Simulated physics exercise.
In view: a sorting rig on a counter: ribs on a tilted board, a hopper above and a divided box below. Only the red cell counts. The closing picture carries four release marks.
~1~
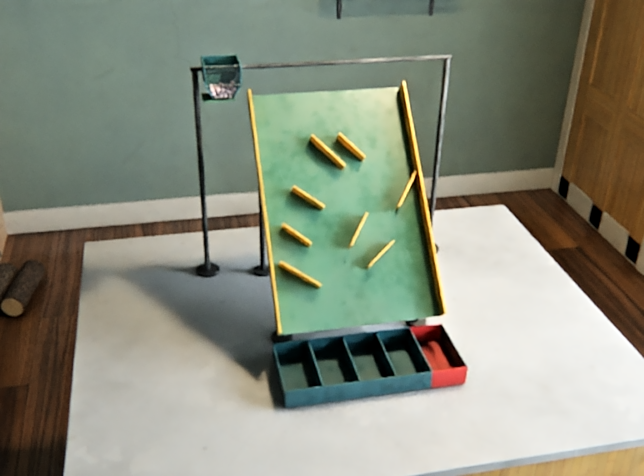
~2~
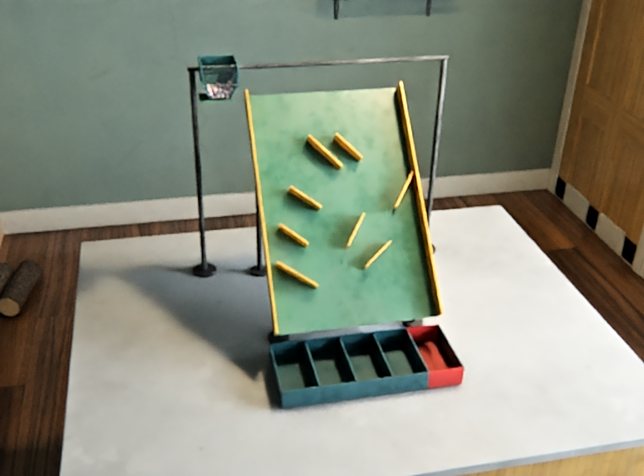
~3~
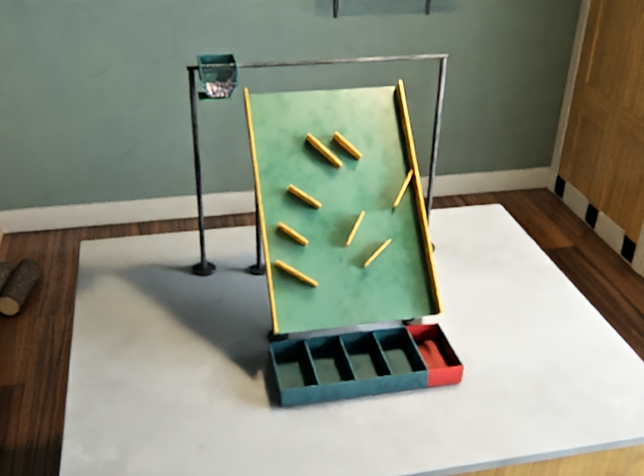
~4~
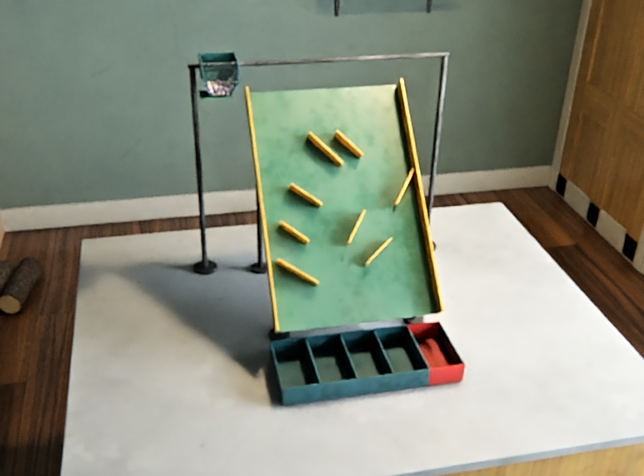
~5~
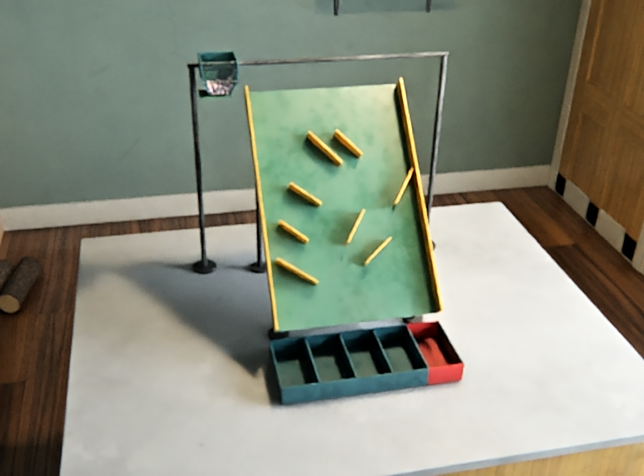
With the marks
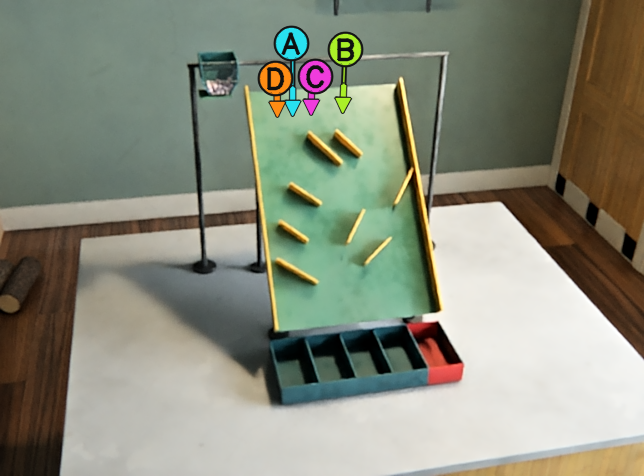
In this clip, a small hopper with pale contents sits at the upper left of a tilted green board with yellow ribs, above a divided box with a red cell at the far right; nothing on the rig visibly moves.
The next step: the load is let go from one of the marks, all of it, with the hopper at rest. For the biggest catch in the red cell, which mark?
C works best here.
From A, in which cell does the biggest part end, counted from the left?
It is the second one.
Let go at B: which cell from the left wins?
The second from the left.
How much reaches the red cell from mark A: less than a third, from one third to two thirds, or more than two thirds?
Mark A gives less than a third.
On the marked copy, mark A meets the board at (292, 110); mark B meets the board at (342, 107); mark C meets the board at (311, 109); mark D meets the board at (277, 111).
With A, a small part in the red cell, most in other cells, a small part outside the box.
With B, a small part in the red cell, most in other cells, a small part outside the box.
With C, about half in the red cell, about a third in other cells, about a quarter outside the box.
With D, a stray few in the red cell, nearly all in other cells, a small part outside the box.
